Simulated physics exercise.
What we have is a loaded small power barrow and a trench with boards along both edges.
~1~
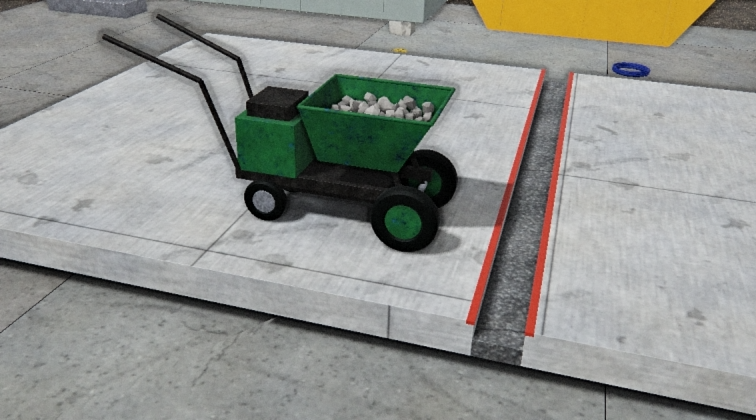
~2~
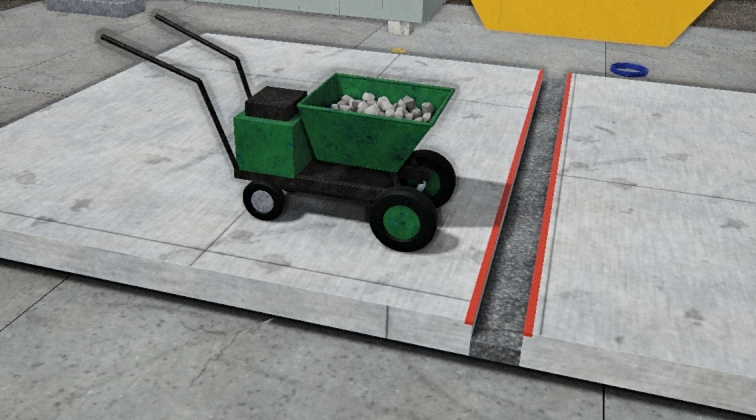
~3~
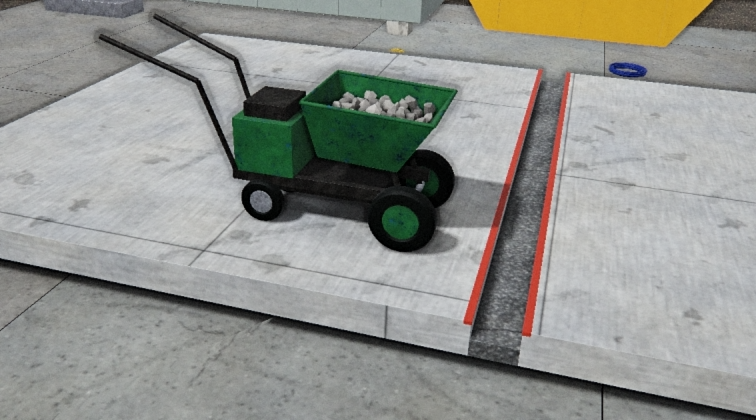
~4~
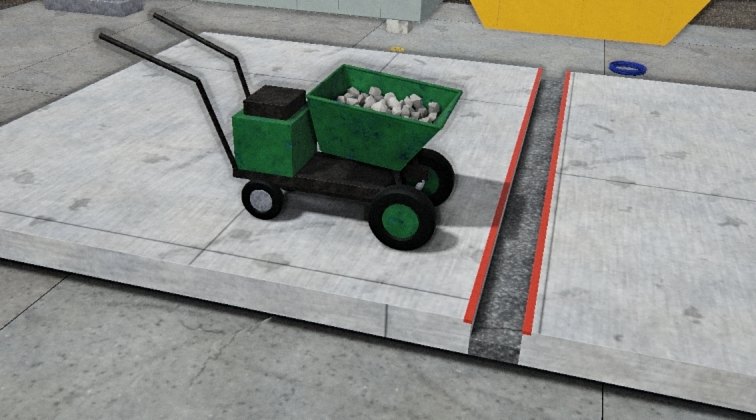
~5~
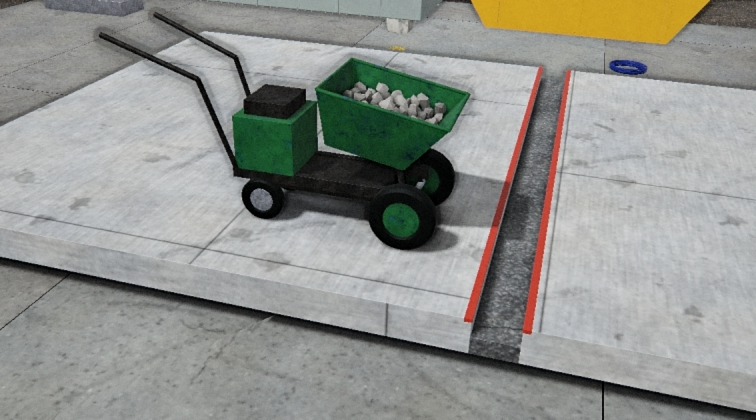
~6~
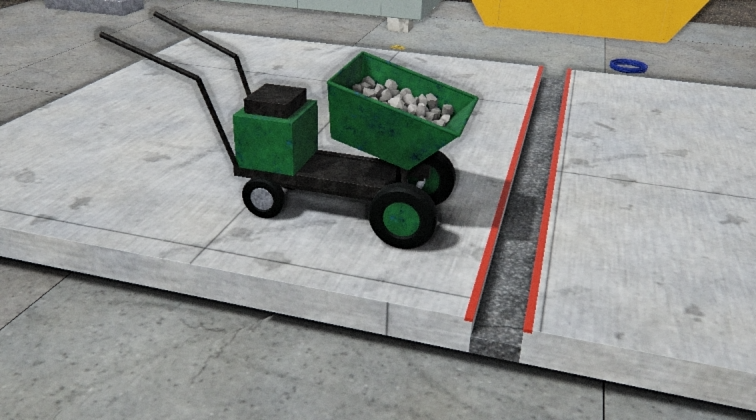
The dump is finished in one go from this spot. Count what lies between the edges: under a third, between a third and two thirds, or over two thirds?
It catches between a third and two thirds.
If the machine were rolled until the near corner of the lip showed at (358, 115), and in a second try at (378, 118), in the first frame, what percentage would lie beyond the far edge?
Roughly 0 per cent, and 0 per cent.
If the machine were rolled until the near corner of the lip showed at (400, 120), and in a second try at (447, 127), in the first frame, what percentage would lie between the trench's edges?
First some 70, then 40 per cent.
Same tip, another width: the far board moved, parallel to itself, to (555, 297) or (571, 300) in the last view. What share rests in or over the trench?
In turn 80 and 90 in a hundred.
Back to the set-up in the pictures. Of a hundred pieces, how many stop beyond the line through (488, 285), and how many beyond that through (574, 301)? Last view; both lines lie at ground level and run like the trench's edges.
About 100 and 20 per cent.
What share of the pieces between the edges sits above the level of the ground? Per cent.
Near 35 %.
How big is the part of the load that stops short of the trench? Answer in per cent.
About 0 per cent.
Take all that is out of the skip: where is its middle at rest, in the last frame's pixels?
Close to (533, 240).
Shortly afterwards, skip tipped steeply; the whole lot in the skip.
Next, skip tipped right over; all but a few in the skip; a little in or heaped over the trench; only a few beyond it.
Some moments later, skip tipped right over; near a third in the skip; near a quarter in or heaped over the trench; near a third beyond it.
In the end, skip tipped right over; only a few in the skip; near two thirds in or heaped over the trench; near a third beyond it.
